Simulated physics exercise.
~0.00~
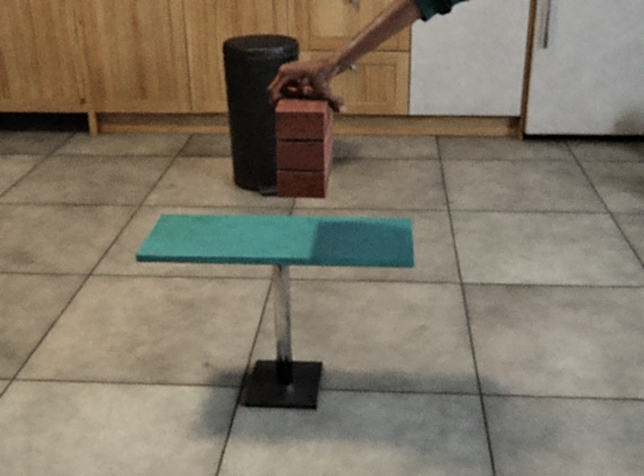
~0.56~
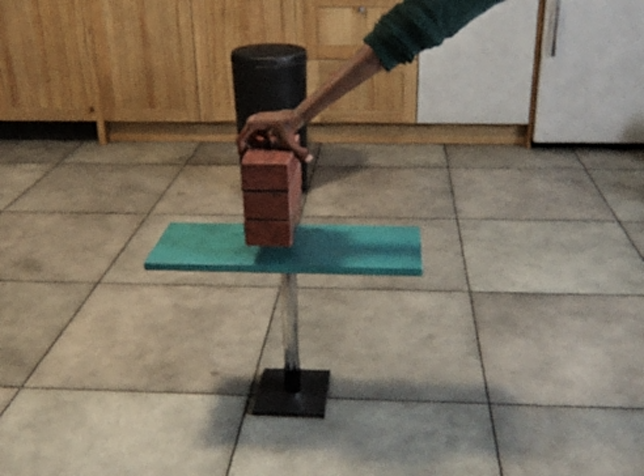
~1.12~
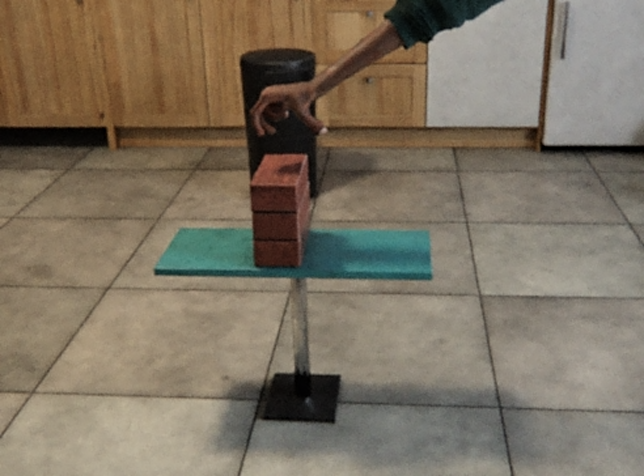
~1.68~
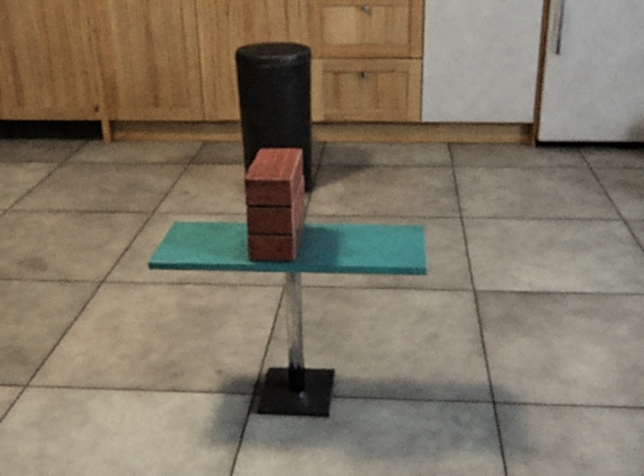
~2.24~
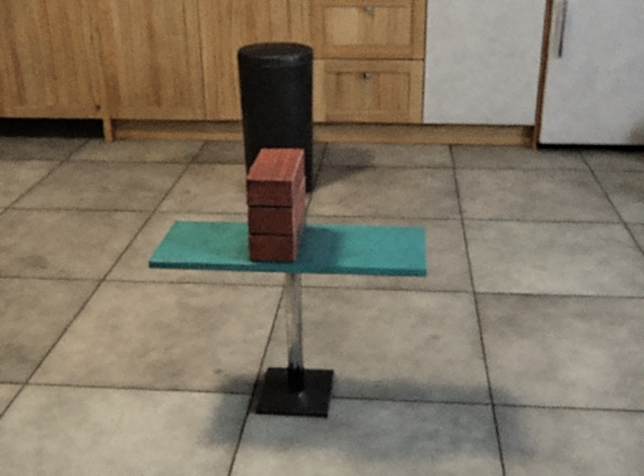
On a tiled kitchen floor, a hand lowers a stack of three red bricks leftward onto a small turquoise stand with a single post, then lets go and draws back out of view, and the bricks and stand stay still and upright.
